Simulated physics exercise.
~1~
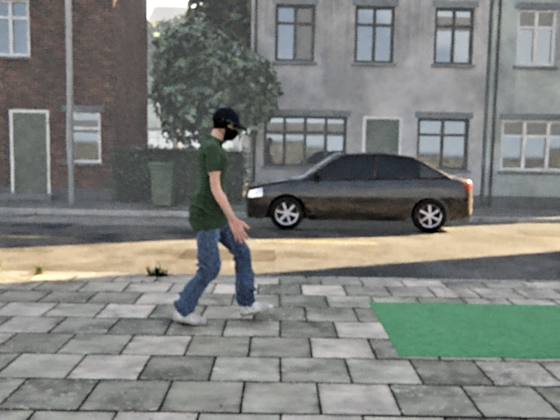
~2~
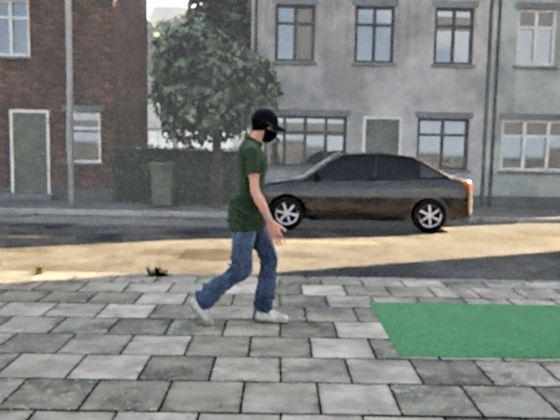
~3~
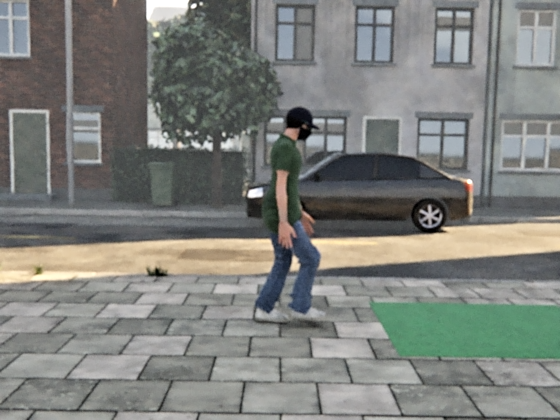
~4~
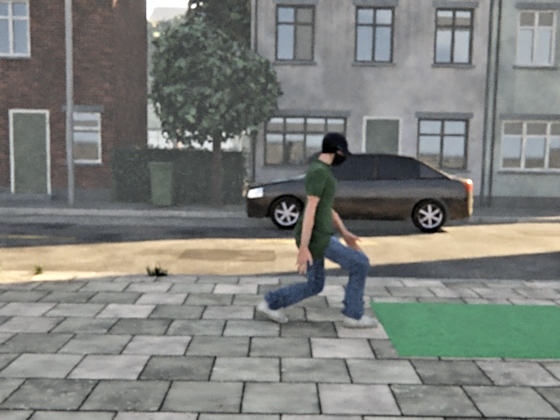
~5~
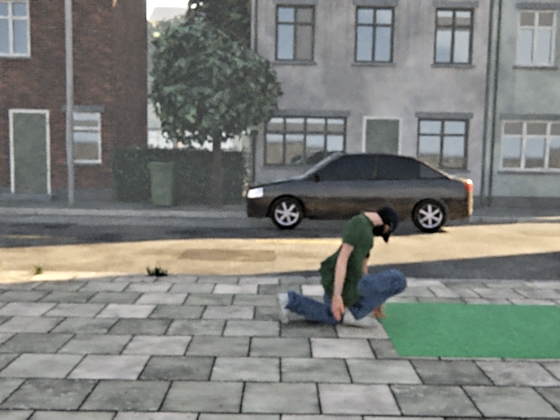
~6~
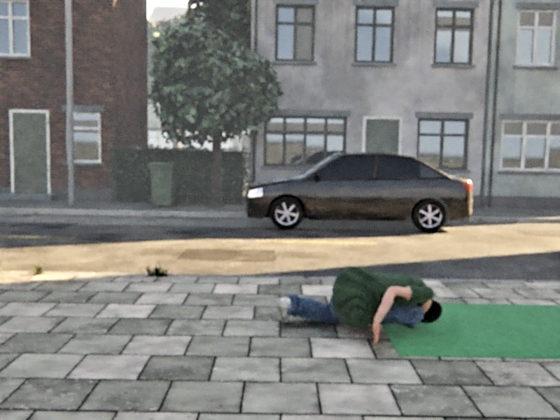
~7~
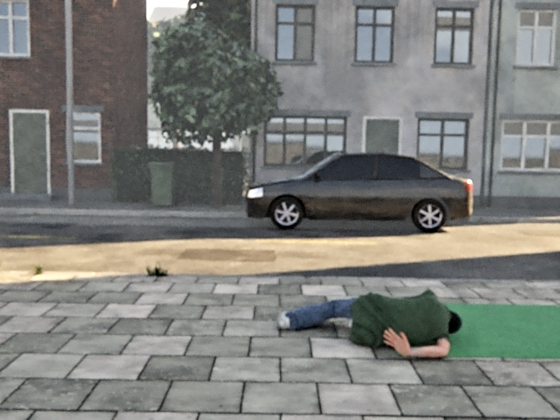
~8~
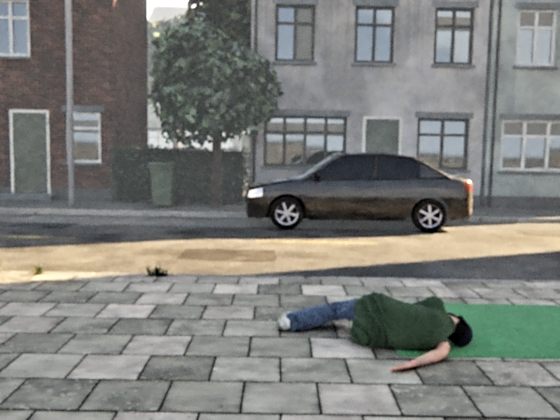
A person in a dark cap, green shirt and jeans walked right along the paving past a parked car, then suddenly crumpled forward and ended up lying still, head and chest over the green mat's near edge, hips short of it.
